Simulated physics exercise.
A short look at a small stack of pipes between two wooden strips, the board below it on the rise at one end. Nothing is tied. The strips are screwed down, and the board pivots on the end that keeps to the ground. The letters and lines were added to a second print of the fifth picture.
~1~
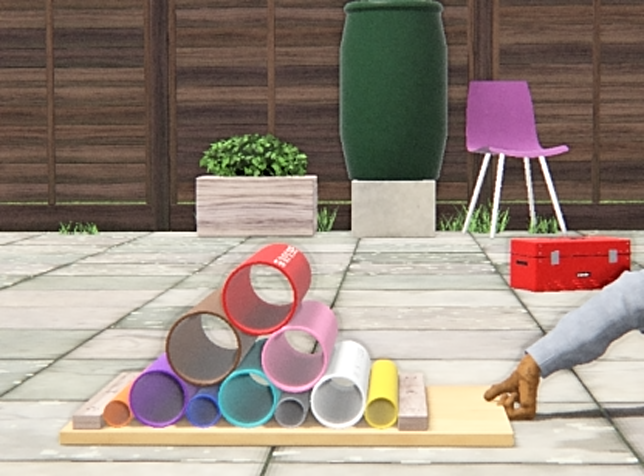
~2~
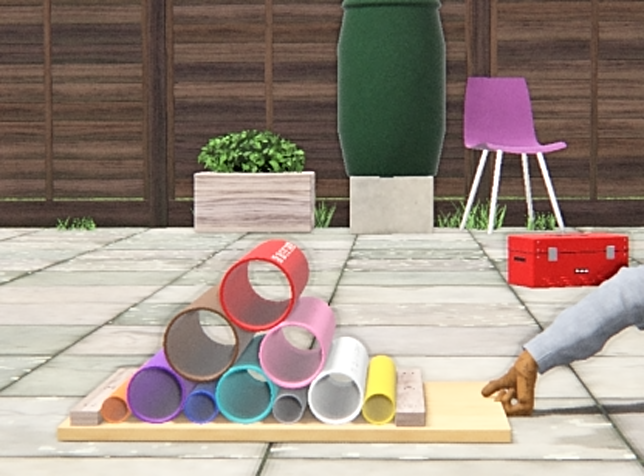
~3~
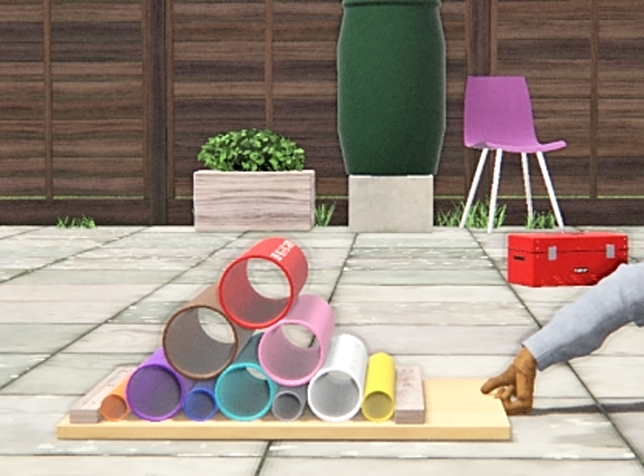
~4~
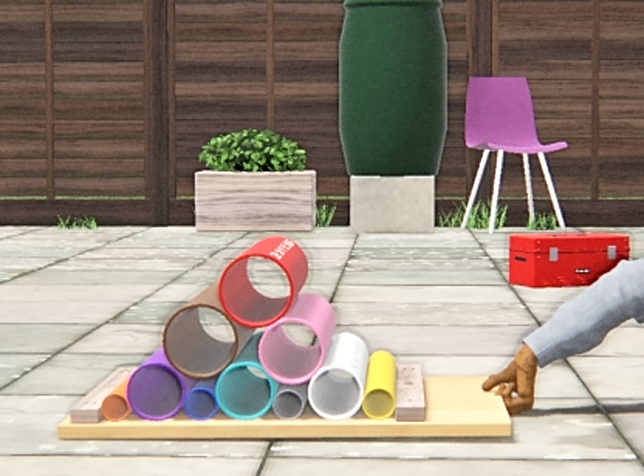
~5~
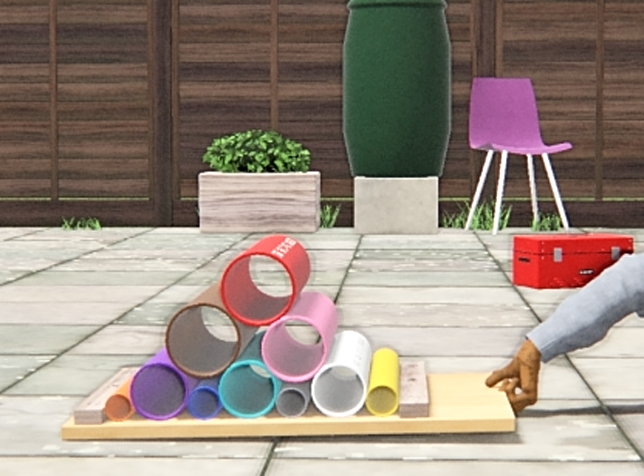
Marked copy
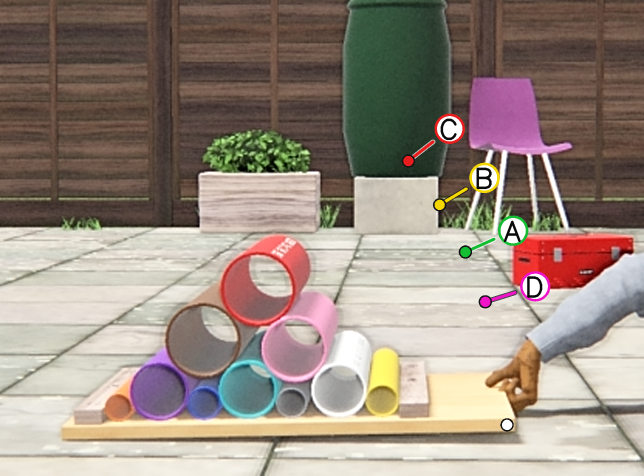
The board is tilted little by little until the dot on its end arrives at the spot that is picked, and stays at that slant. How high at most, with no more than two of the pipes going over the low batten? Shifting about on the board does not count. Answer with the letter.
Lift it to C and no more.
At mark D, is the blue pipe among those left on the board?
Yes.
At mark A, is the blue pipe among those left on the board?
The blue pipe: Yes.
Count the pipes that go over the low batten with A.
With A, none.
On the marked copy, A at (466, 252); B at (440, 205); C at (408, 161); D at (485, 302); the white dot at (507, 425).
Following C. Soon after the start, board at 21°.
Later, board at 38°.
In the end, board at 38°, two over the low batten (brown, red).
As for the rest, A none over the low batten; B none over the low batten; D none over the low batten.
